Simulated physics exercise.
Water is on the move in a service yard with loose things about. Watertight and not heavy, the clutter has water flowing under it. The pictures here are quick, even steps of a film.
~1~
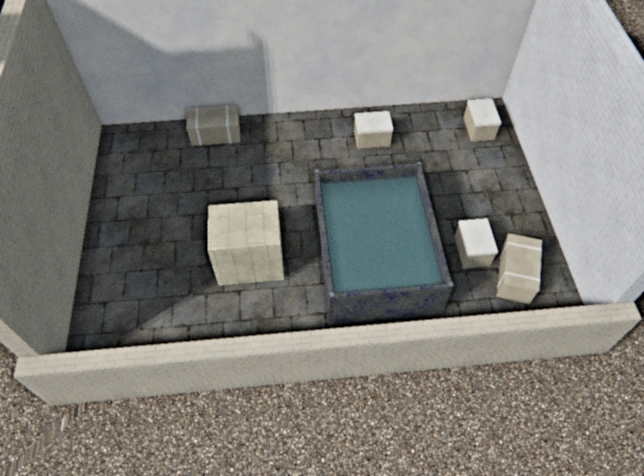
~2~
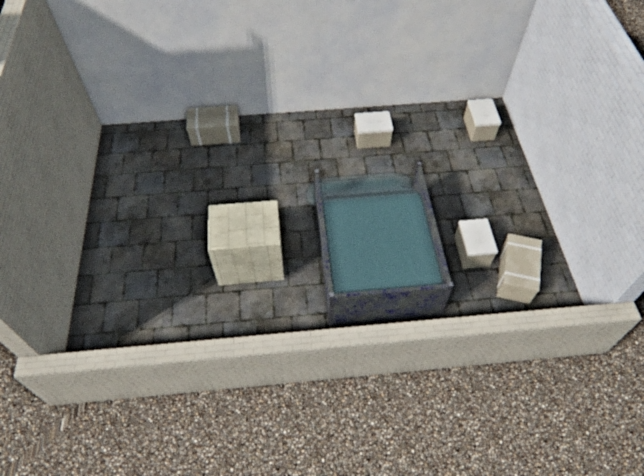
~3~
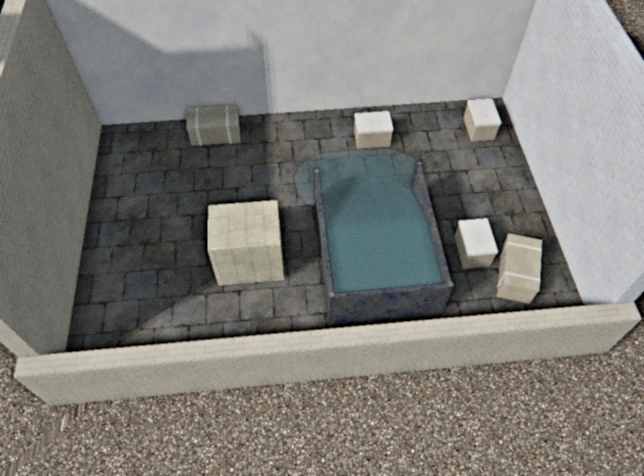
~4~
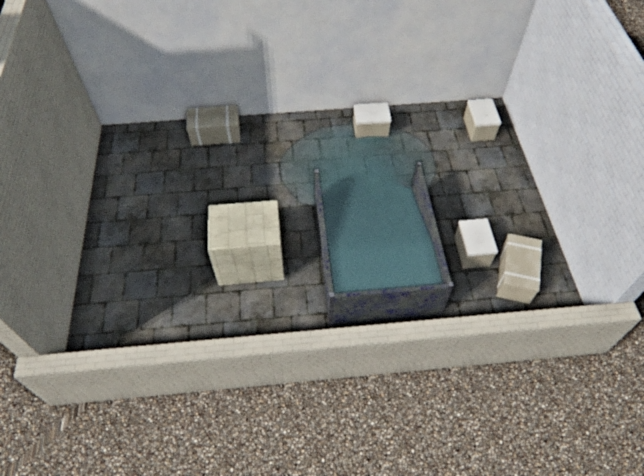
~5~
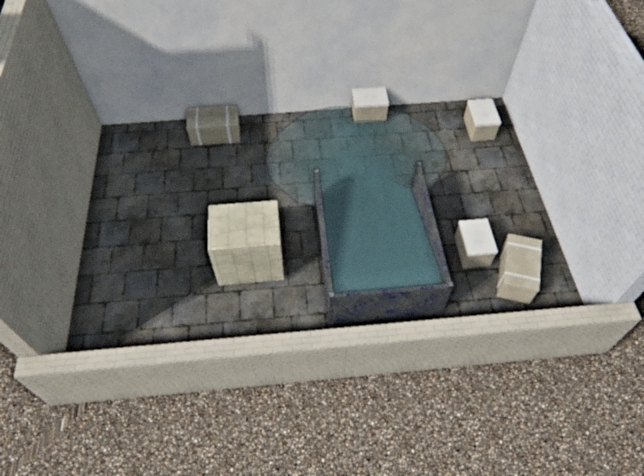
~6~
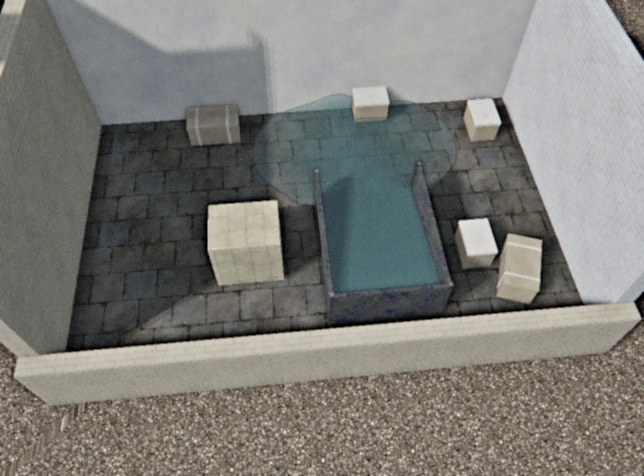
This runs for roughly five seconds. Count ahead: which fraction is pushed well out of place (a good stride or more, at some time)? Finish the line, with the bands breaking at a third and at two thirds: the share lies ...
The share lies at two thirds or above.
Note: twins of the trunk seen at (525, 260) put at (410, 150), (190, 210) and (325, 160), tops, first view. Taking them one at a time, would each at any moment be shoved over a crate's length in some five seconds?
In sequence: Knocked well away; hardly budges; knocked well away.
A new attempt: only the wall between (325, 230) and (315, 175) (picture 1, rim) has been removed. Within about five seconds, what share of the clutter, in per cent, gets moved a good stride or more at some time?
My estimate is some 20 per cent of them.
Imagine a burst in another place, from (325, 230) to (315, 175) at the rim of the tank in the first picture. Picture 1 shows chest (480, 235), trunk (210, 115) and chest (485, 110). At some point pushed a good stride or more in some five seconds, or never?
First stays short of it, second covers that distance, third stays short of it.
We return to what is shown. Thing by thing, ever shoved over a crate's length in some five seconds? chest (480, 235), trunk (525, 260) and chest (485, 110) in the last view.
Successively: Moved a long way, never went far, moved a long way.
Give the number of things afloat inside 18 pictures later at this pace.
The figure is 2.
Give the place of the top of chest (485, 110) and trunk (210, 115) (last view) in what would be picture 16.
They end up at about pixels (512, 122) and (175, 135).
A moment on, 1 of 5 are well off their spots; 1 afloat.
Next, 2 of 5 are well off their spots; 1 afloat.
Later, 3 of 5 are well off their spots; 2 afloat.
In the end, 4 of 5 are well off their spots, and 4 have been at some point; 3 afloat.
